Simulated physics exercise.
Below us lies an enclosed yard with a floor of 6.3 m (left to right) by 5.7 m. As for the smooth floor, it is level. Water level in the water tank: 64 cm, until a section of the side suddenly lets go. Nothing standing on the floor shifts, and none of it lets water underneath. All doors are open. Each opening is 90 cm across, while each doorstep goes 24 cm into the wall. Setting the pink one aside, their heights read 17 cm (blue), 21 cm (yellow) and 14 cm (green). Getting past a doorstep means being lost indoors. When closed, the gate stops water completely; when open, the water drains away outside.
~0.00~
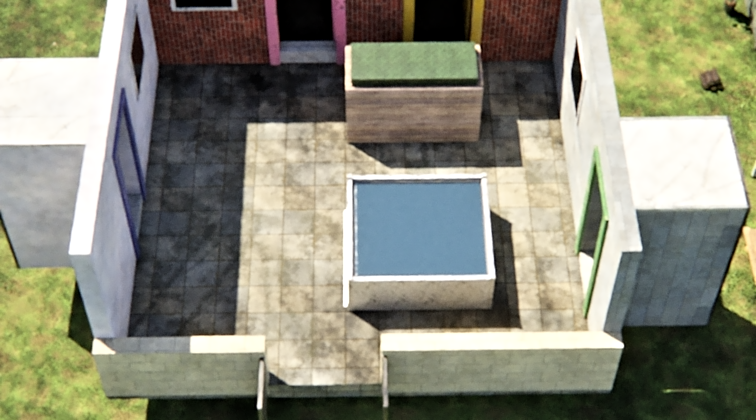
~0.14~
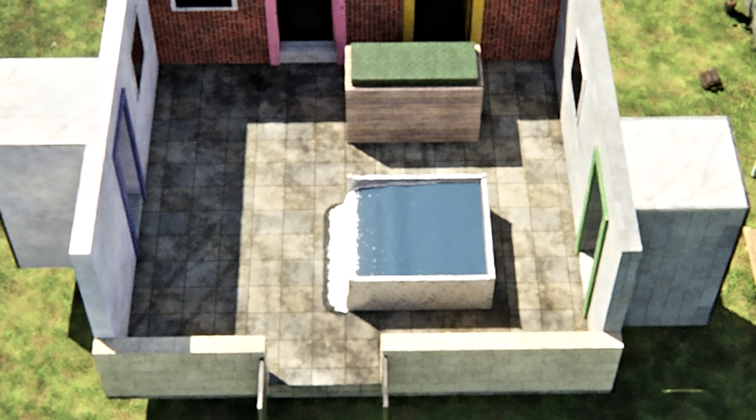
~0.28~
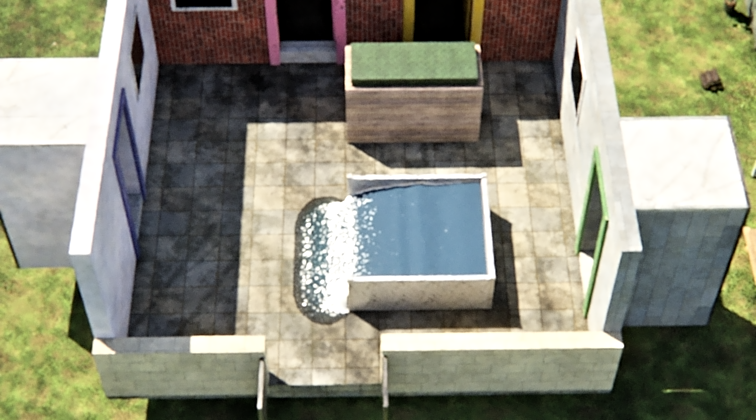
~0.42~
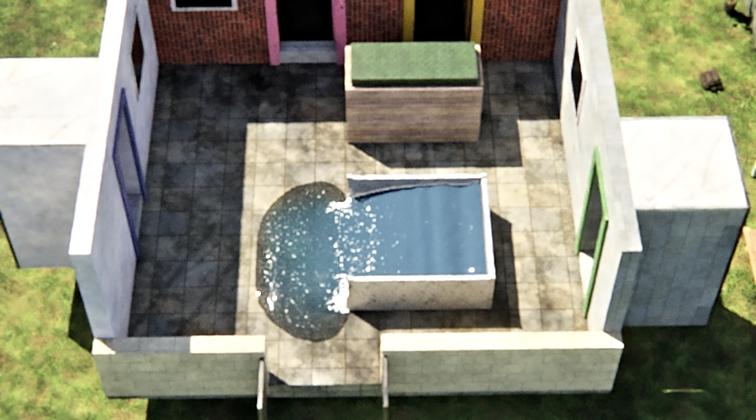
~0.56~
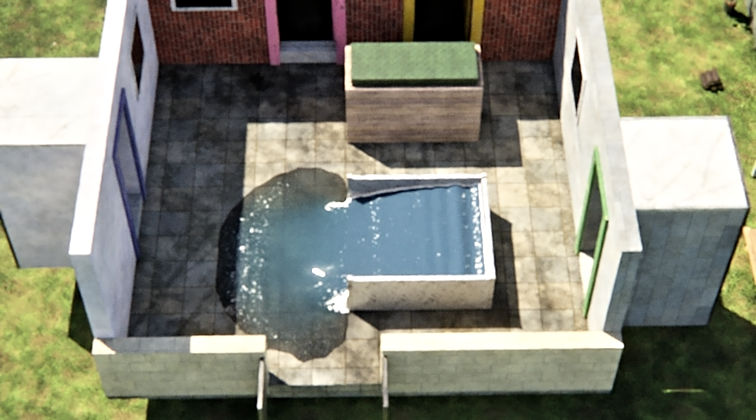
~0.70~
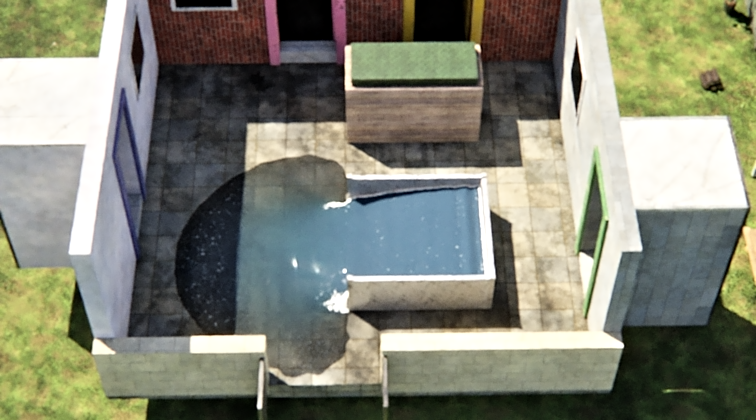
Water sits still in a square, pale-walled tank inside an enclosed, tiled yard, then bursts out over the tank's left side in a white, foaming strip. It spreads leftward across the floor as a widening, rounded dark pool, while the level inside the tank drops noticeably.
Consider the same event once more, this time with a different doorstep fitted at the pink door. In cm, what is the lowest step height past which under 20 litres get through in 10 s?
Close to 7.5 cm is just enough.
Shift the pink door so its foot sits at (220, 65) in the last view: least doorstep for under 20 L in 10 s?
Close to 14.0 cm at the least.
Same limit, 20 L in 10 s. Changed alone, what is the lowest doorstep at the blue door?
Blue: 24 cm.
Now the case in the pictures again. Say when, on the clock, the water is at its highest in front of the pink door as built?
About 6.0 seconds.
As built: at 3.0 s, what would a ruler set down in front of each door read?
Centimetres: Blue = 22, yellow = 0, green = 0, pink = 0.
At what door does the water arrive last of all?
Final door: Green.
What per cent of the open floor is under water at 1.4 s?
Roughly 35 percent of the floor is wet.
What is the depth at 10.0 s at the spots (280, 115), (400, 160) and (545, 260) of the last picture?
About 7, 2 and 8 cm respectively.
After 1.4 s water covers 35 % of the floor, deepest (31 cm) near (135, 283); it has not reached the pink door.
After 3.0 s water covers 40 % of the floor, deepest (29 cm) near (159, 69); it has not reached the pink door.
After 10.0 s water covers 95 % of the floor, deepest (11 cm) near (544, 73); 7 cm at the pink door, 0 litres in over its 25 cm doorstep.
At the pink door as built, the water arrived by 3.4 s and peaked near 11 cm at 5.8 s.
Run again over the same 10 s with other heights there, 37 litres in over 6 cm, 5 litres over 9.5 cm. The limit of 20 litres is kept from about 7.5 cm up.
